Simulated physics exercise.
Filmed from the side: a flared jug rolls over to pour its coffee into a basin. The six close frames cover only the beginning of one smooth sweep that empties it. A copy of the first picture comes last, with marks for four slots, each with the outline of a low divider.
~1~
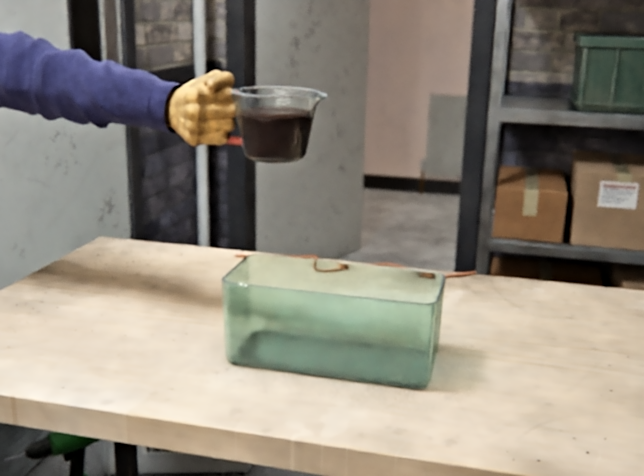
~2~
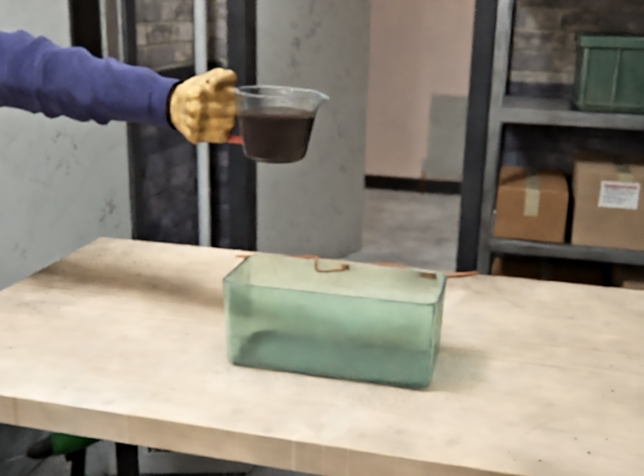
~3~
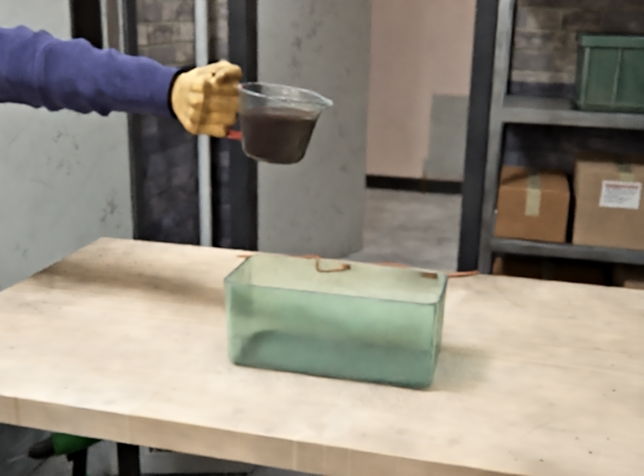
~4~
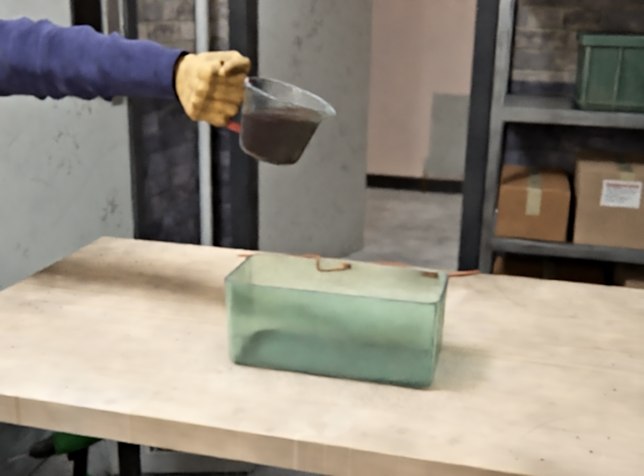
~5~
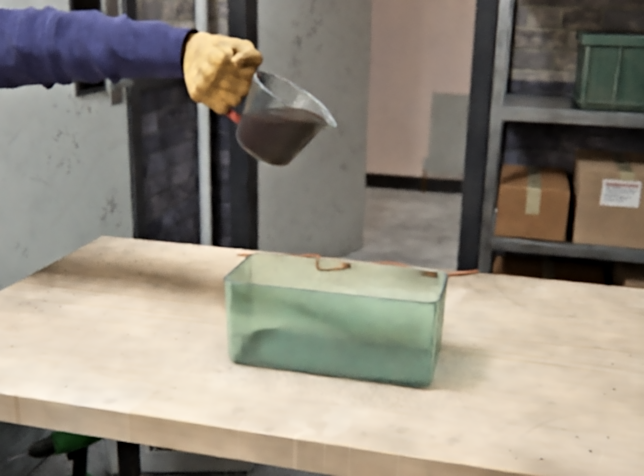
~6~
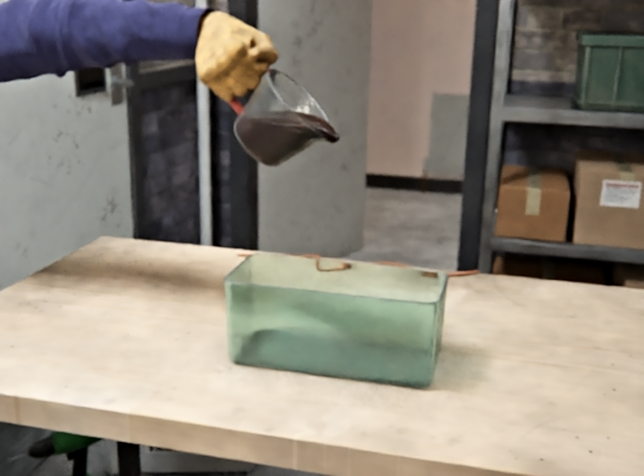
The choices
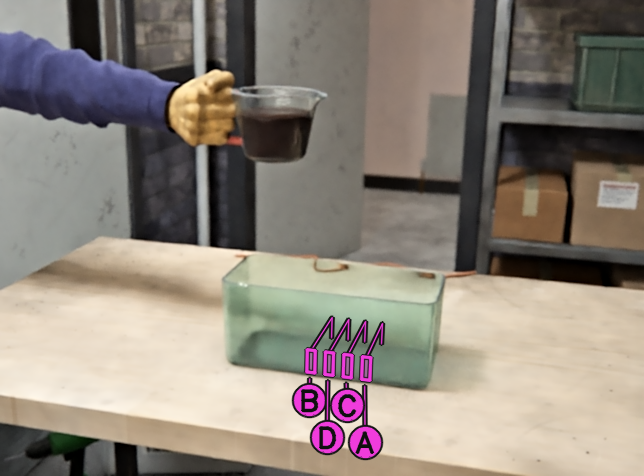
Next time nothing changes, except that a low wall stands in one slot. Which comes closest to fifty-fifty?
Choose C.
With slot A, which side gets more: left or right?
More ends on the left.
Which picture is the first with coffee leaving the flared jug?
Picture 6.
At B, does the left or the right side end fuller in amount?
The right side.
In magenta, A at (364, 386); B at (309, 378); C at (346, 383); D at (327, 381).
With A, about 80 % ends left of the wall and 13 % right of it; 7 % is lost outside.
With B, about 12 % ends left of the wall and 84 % right of it; 4 % is lost outside.
With C, about 49 % ends left of the wall and 49 % right of it; 3 % is lost outside.
With D, about 21 % ends left of the wall and 75 % right of it; 4 % is lost outside.
